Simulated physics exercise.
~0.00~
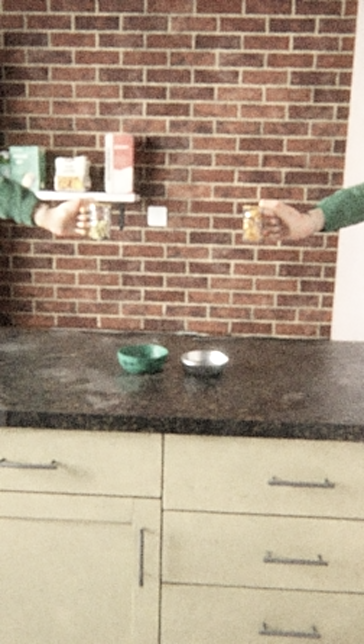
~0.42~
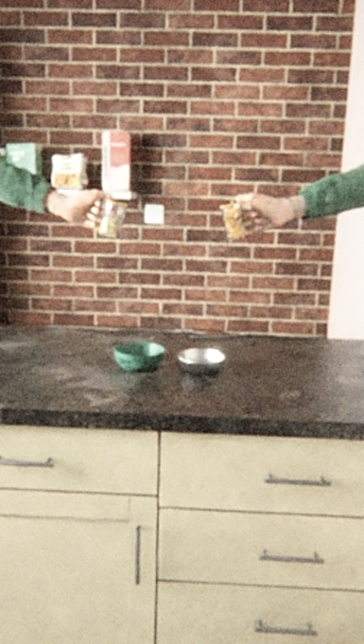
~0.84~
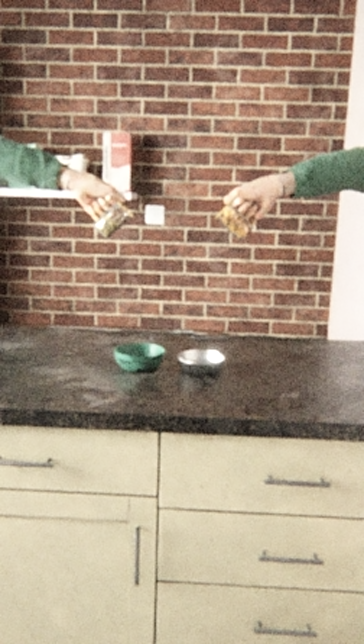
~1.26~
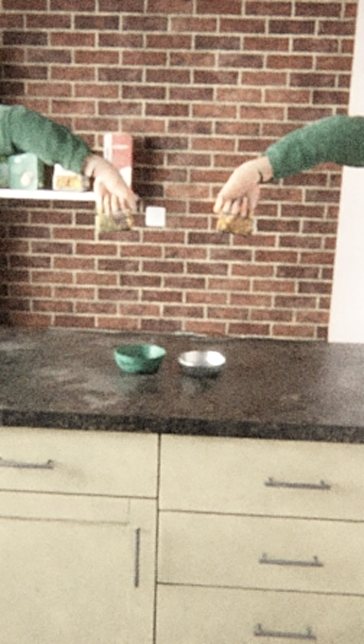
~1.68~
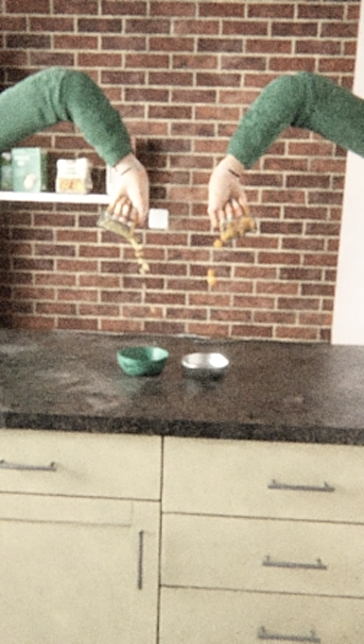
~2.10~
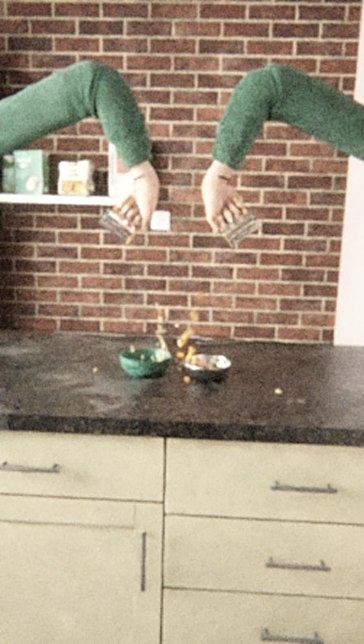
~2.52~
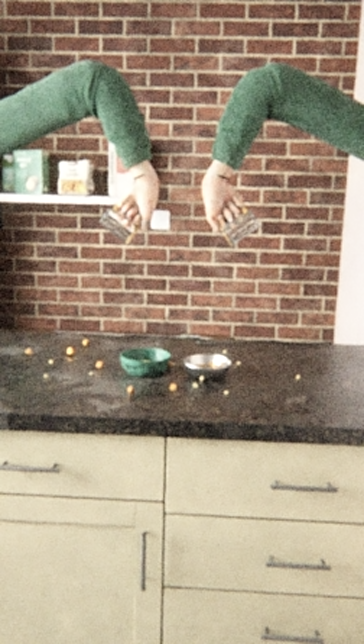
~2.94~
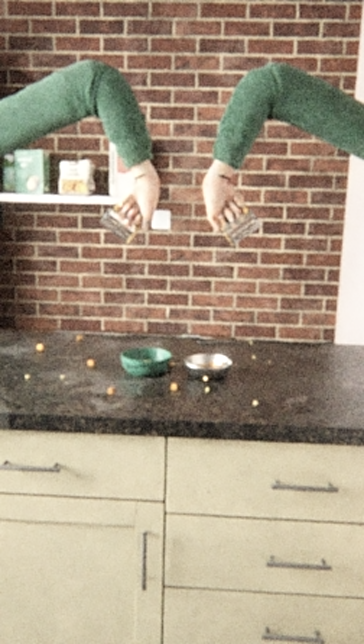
Two small clear cups of loose, dry pieces are held by green-sleeved arms, one from each side, high above a dark speckled counter. Below them sit a green dish on the left and a silvery metal dish on the right. The hands tilt the cups inward, then turn them over, and the orange and yellowish pieces begin to fall. The pieces drop toward the dishes, and some bounce up and scatter. The emptied cups stay upturned in the air while most pieces rest in the dishes and several from each pour lie strewn across the counter.
